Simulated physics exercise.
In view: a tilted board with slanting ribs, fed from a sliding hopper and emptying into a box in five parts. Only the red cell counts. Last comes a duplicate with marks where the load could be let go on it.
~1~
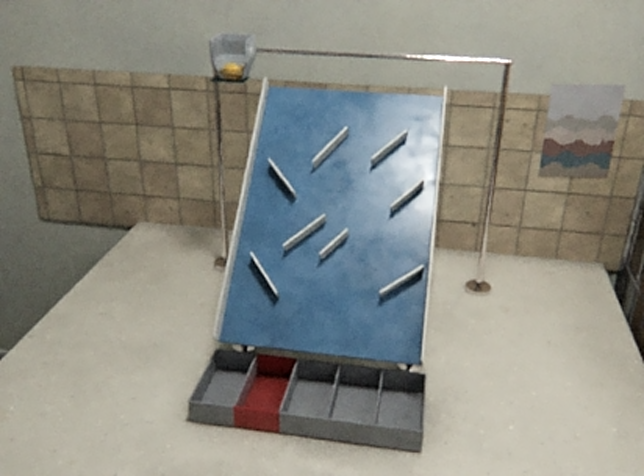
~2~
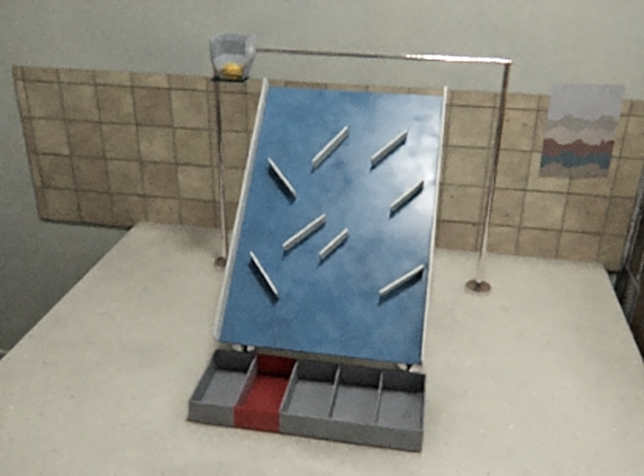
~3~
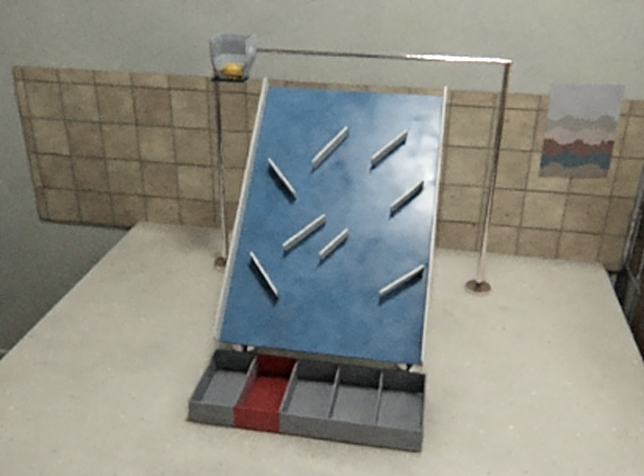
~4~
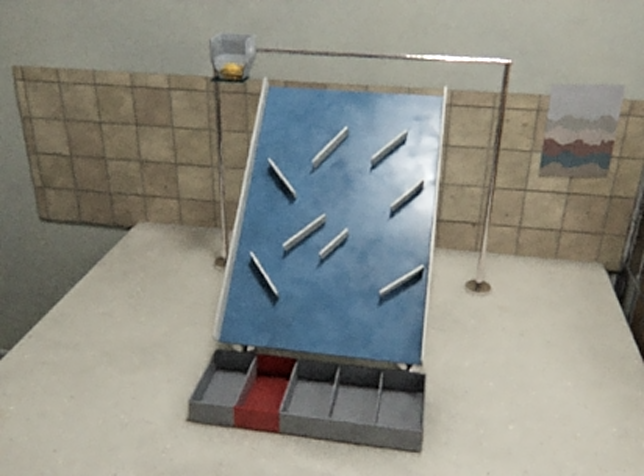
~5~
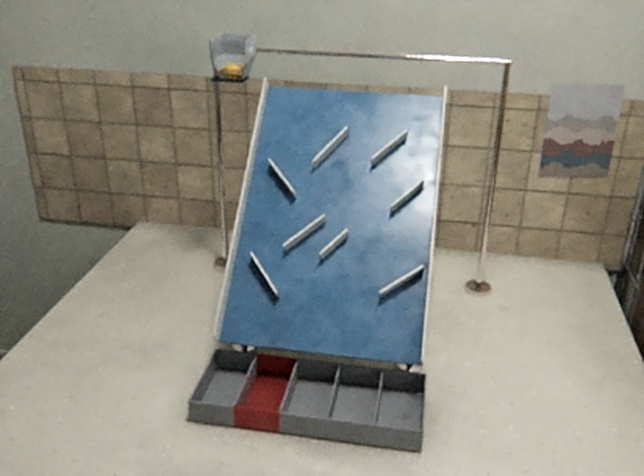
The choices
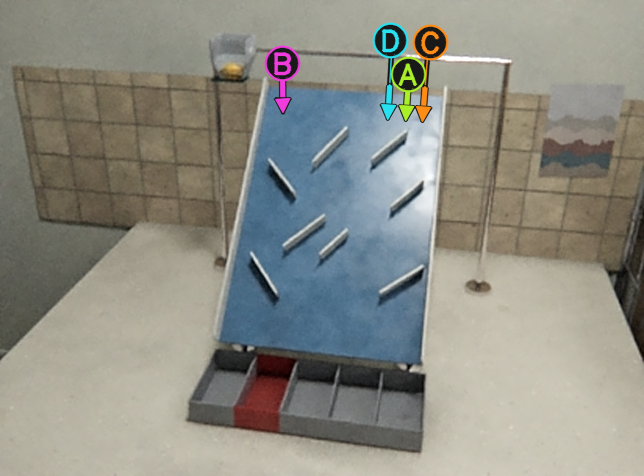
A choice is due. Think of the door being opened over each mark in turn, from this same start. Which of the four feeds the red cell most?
Go for D.
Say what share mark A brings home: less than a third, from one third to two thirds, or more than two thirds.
It is from one third to two thirds.
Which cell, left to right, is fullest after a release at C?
The third from the left.
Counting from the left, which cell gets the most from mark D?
It is the second one.
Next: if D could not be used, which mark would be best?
The answer is A.
On the marked copy, mark A meets the board at (406, 115); mark B meets the board at (282, 107); mark C meets the board at (422, 116); mark D meets the board at (388, 114).
With A, about half in the red cell, about half in other cells.
With B, about a quarter in the red cell, about two thirds in other cells, a small part outside the box.
With C, a small part in the red cell, most in other cells, a small part held on the board, a stray few outside the box.
With D, about two thirds in the red cell, about a quarter in other cells, a small part outside the box.
